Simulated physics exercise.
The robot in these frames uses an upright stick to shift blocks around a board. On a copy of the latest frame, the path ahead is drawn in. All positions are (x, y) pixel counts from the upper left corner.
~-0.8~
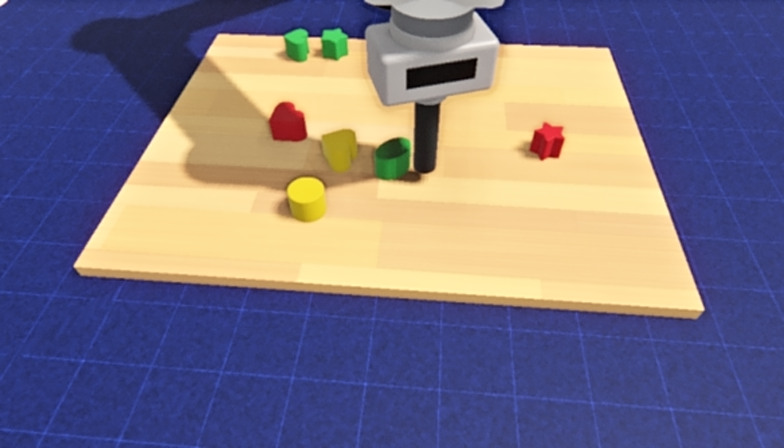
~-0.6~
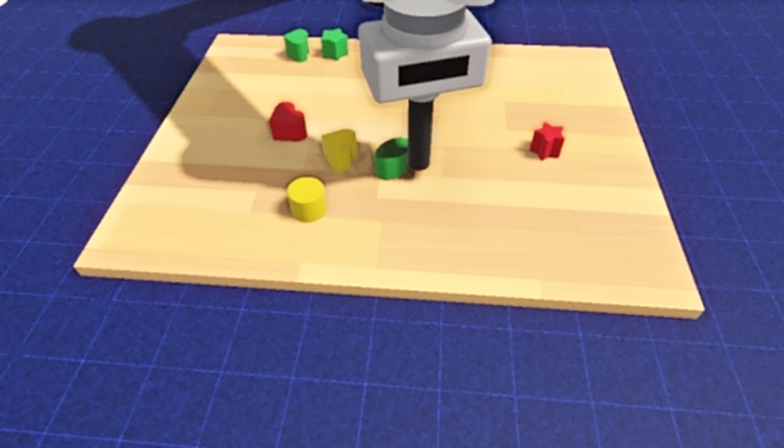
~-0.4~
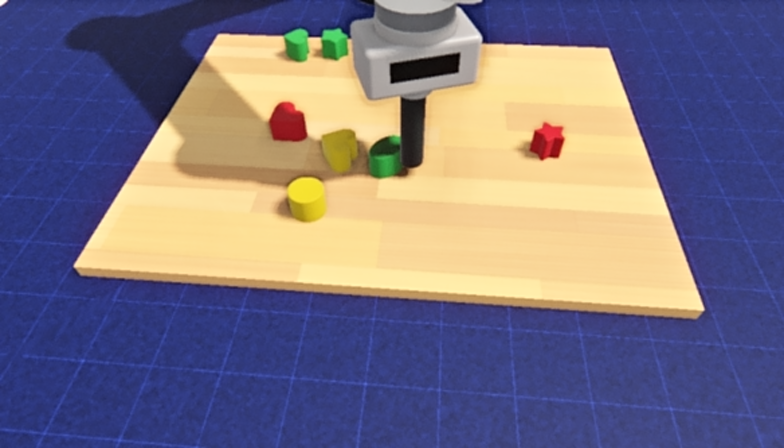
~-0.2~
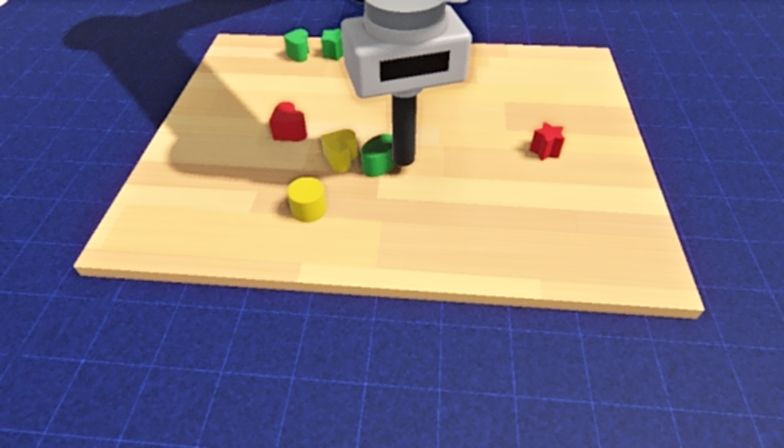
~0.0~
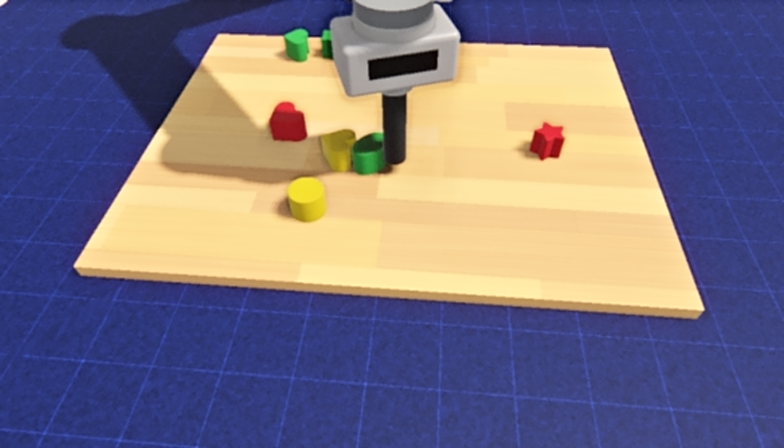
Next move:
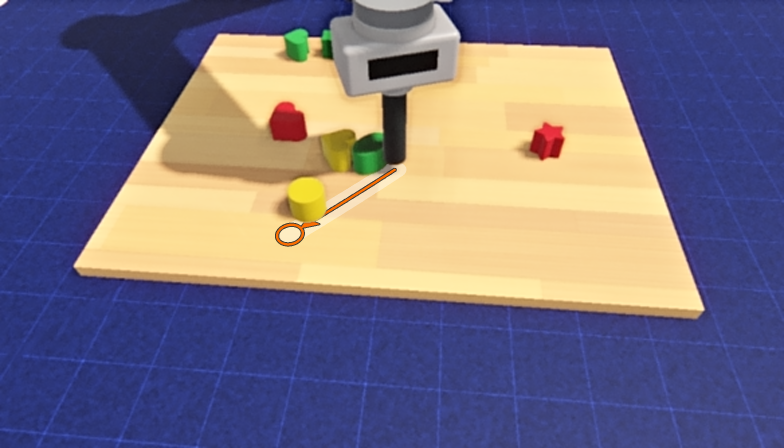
A grey robot arm with an upright black stick stands over a pale wooden board on a blue gridded floor, seen from above at an angle by a still camera. Red and yellow heart blocks and a yellow round block sit left of centre, two green blocks at the back, a red star at right. The stick moves left, pushing a green elliptical block a short way towards the yellow heart.
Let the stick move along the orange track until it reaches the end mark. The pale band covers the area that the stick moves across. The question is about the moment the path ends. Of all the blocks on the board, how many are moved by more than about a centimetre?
That's one.
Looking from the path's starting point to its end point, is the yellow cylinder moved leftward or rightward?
It's going to go right.
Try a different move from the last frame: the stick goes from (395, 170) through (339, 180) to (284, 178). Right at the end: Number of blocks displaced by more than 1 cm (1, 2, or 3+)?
The number will come to 2.
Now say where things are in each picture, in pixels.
In the first picture, tip of the stick at (424, 167), middles of tops, yellow cylinder at (305, 189), green elliptical block at (393, 148).
In the second picture, stick at (419, 164), nothing pushed.
In the third picture, stick at (412, 161), green elliptical block at (387, 146).
In the fourth picture, stick at (404, 159), green elliptical block at (379, 144).
In the fifth picture, stick at (395, 158), yellow cylinder at (305, 189), green elliptical block at (370, 143).
The line goes in a line from (395, 170) to (290, 234).
The first path, step by step. One third of the way, stick at (362, 179); nothing pushed yet.
Two thirds of the way, stick at (326, 200); yellow cylinder at (293, 192).
At the end, stick at (287, 223); yellow cylinder at (268, 197); green elliptical block unmoved.
